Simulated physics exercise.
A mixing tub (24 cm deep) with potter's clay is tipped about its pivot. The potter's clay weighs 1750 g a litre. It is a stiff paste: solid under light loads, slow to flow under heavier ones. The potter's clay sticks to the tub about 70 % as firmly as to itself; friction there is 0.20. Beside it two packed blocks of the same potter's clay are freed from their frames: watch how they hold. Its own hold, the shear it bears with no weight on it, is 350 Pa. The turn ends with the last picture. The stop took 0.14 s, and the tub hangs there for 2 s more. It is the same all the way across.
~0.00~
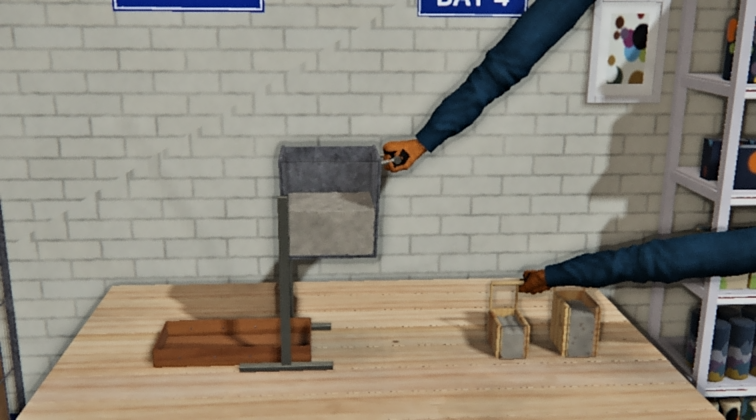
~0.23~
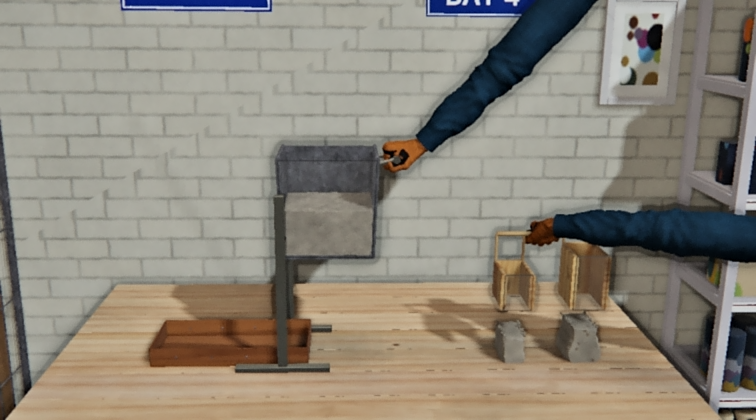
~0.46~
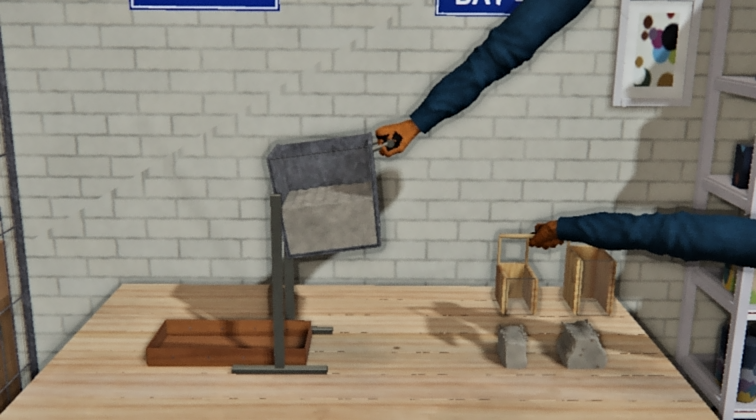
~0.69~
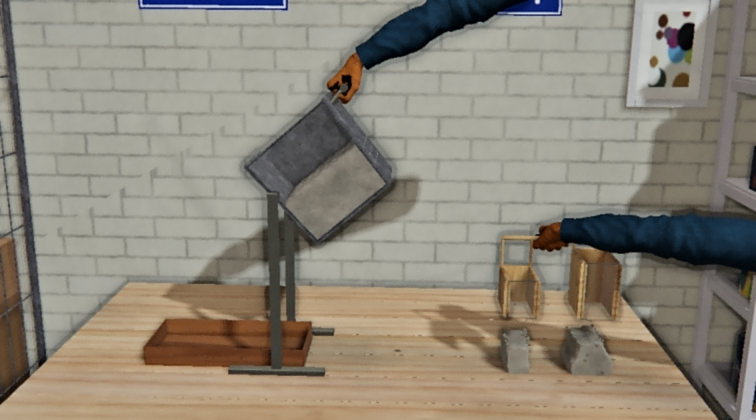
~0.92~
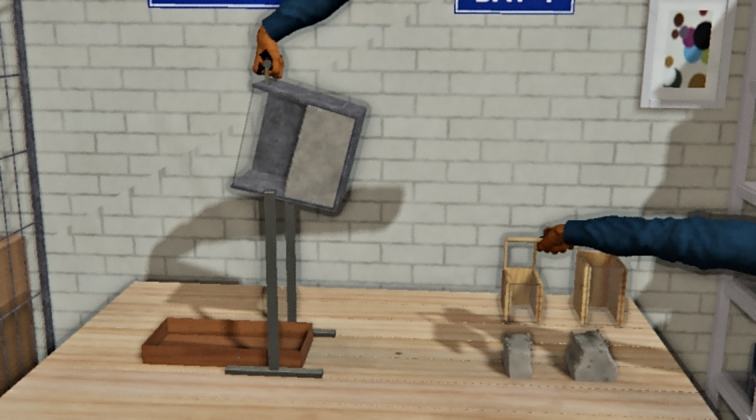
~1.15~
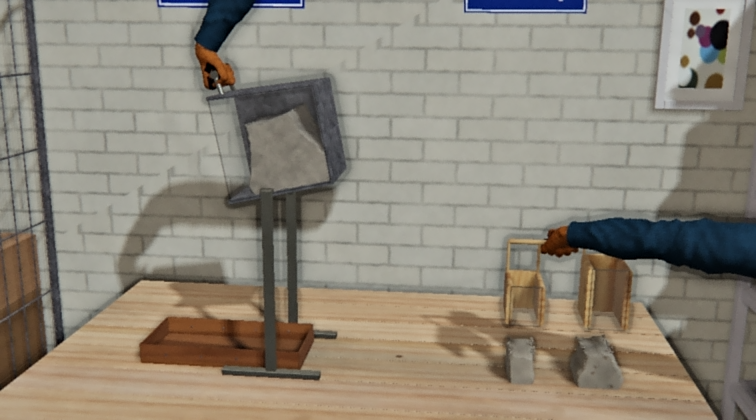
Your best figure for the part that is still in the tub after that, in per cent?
About 50 %.
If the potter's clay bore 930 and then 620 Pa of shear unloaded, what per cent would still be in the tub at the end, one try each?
In turn about 55 %, 60 %.
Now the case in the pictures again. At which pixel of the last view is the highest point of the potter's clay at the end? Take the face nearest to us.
Around (321, 160).
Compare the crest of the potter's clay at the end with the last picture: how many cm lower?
About 10 cm.
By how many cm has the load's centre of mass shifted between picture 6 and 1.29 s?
Some 7 cm.
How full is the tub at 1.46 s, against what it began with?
Some 55 per cent.
By 1.29 s, the tub is at 100 degrees and holds 84 %.
By 1.46 s, the tub is at 100 degrees and holds 53 %.
By 1.63 s, the tub is at 100 degrees and holds 50 %.
By 1.80 s, the tub is at 100 degrees and holds 50 %.
By 3.15 s, at the end, the tub is at 100 degrees and holds 50 %.
